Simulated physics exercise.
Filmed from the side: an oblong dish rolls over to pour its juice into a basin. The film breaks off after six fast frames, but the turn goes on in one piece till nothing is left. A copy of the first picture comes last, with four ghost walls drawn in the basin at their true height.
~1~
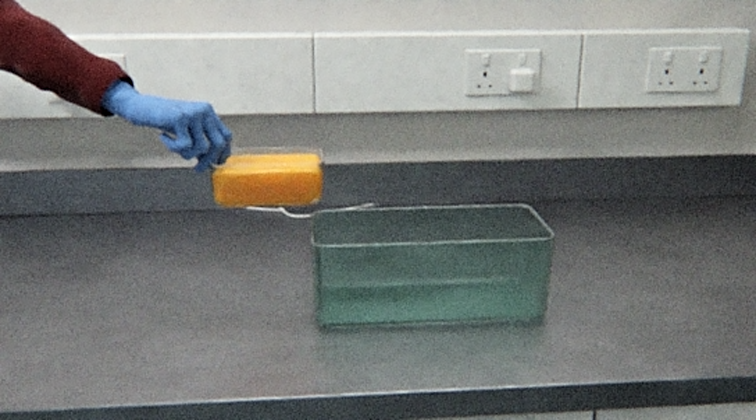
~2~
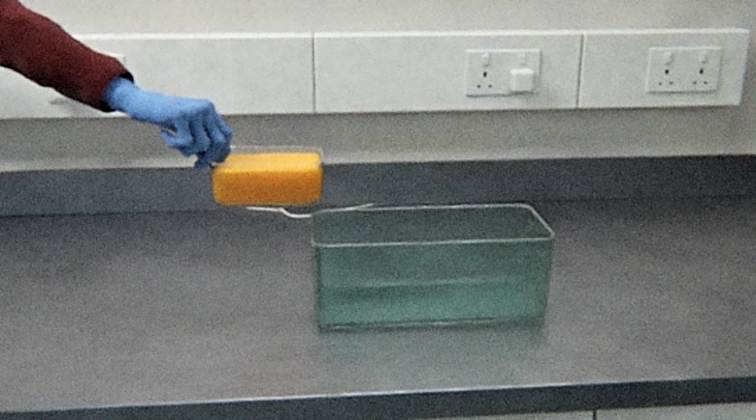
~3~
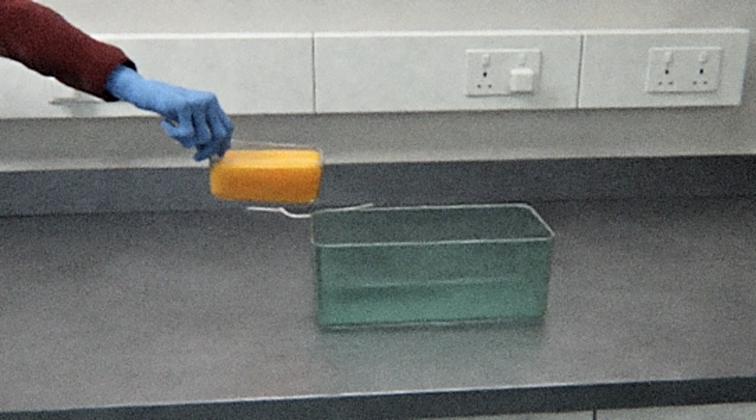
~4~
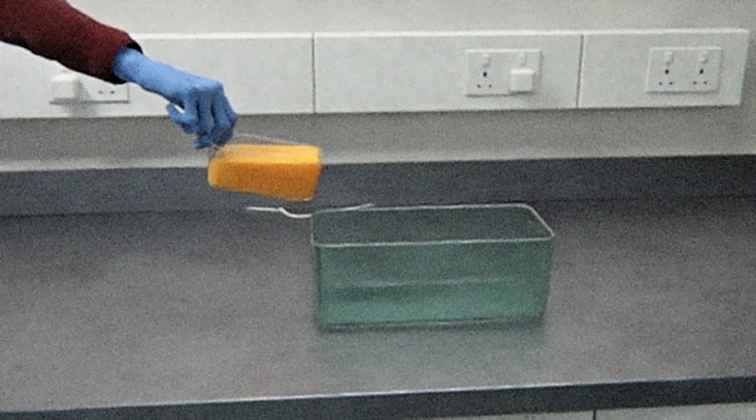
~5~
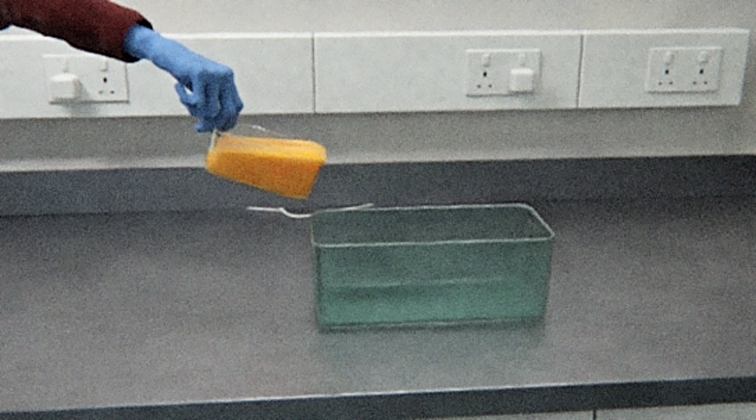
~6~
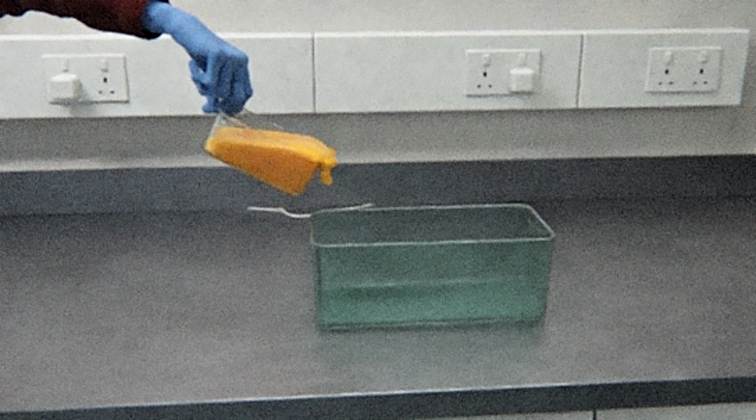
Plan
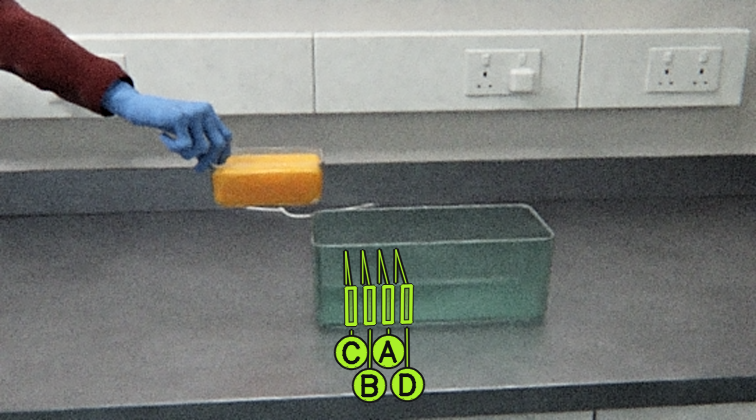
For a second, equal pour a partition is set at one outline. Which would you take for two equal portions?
D beats the others.
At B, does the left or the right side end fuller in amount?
More ends on the right.
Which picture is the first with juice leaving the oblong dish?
In picture 5.
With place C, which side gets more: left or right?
More ends on the right.
On the marked copy, A at (388, 329); B at (370, 329); C at (351, 330); D at (406, 328).
For place A, about 23 % ends left of the wall and 75 % right of it.
For place B, about 9 % ends left of the wall and 89 % right of it.
For place C, about 4 % ends left of the wall and 95 % right of it.
For place D, about 47 % ends left of the wall and 51 % right of it.
